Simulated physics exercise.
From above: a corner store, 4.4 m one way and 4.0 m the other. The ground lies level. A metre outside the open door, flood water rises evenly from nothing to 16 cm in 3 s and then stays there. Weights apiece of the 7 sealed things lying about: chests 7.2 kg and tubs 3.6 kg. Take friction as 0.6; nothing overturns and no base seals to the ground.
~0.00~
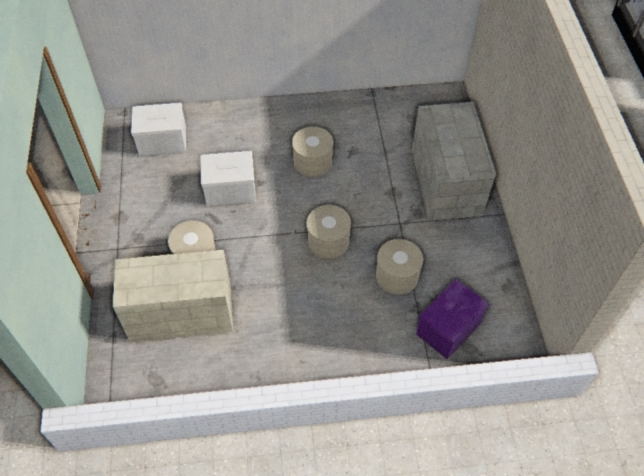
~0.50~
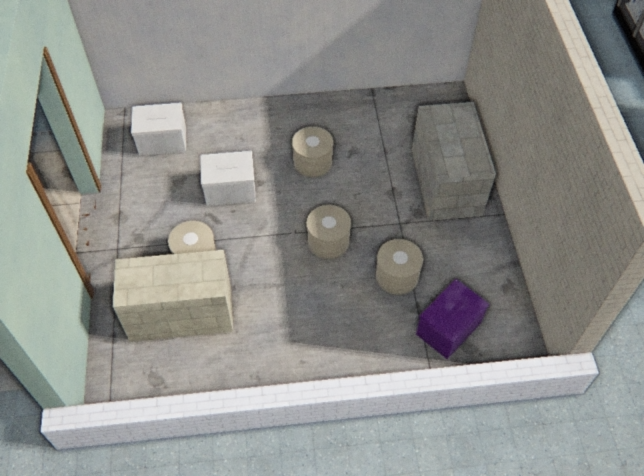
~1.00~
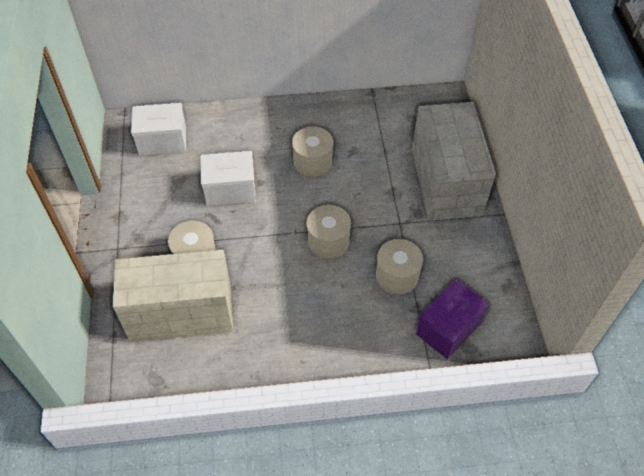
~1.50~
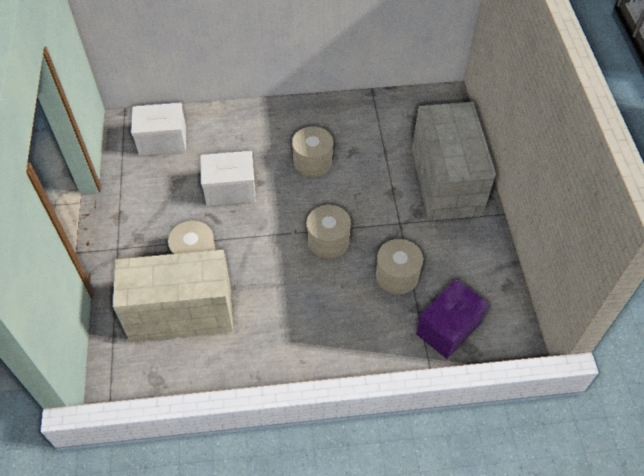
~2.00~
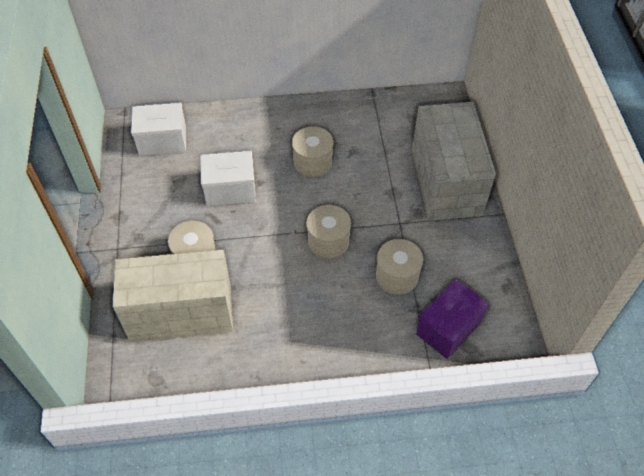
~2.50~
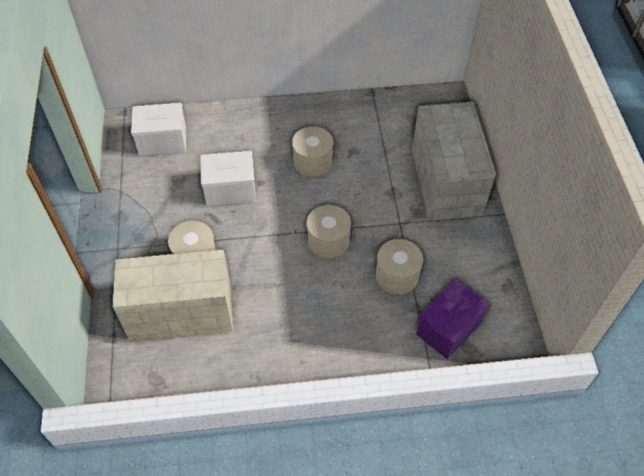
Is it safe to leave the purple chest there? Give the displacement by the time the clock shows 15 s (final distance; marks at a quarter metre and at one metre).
The purple chest travels far.
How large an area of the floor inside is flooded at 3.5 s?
Some 2.5 m2.
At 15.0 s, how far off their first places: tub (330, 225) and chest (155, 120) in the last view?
In that order: 200 cm, 50 cm.
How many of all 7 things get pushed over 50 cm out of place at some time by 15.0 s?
6 of them.
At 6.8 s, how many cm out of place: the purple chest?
Roughly 10 cm by then.
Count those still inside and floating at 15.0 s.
At that moment 7.
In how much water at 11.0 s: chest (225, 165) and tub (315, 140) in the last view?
About 9 and 10 cm.
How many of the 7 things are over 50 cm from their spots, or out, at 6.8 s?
I count 5.
After 3.5 s the purple chest is near (455, 309), 0.0 m from its start, aground; 0 afloat.
After 6.8 s the purple chest is near (462, 314), 0.1 m from its start, aground; 3 afloat.
After 11.0 s the purple chest is near (404, 314), 0.5 m from its start, afloat; 6 afloat.
After 15.0 s the purple chest is near (265, 297), 1.8 m from its start, afloat; 7 afloat.
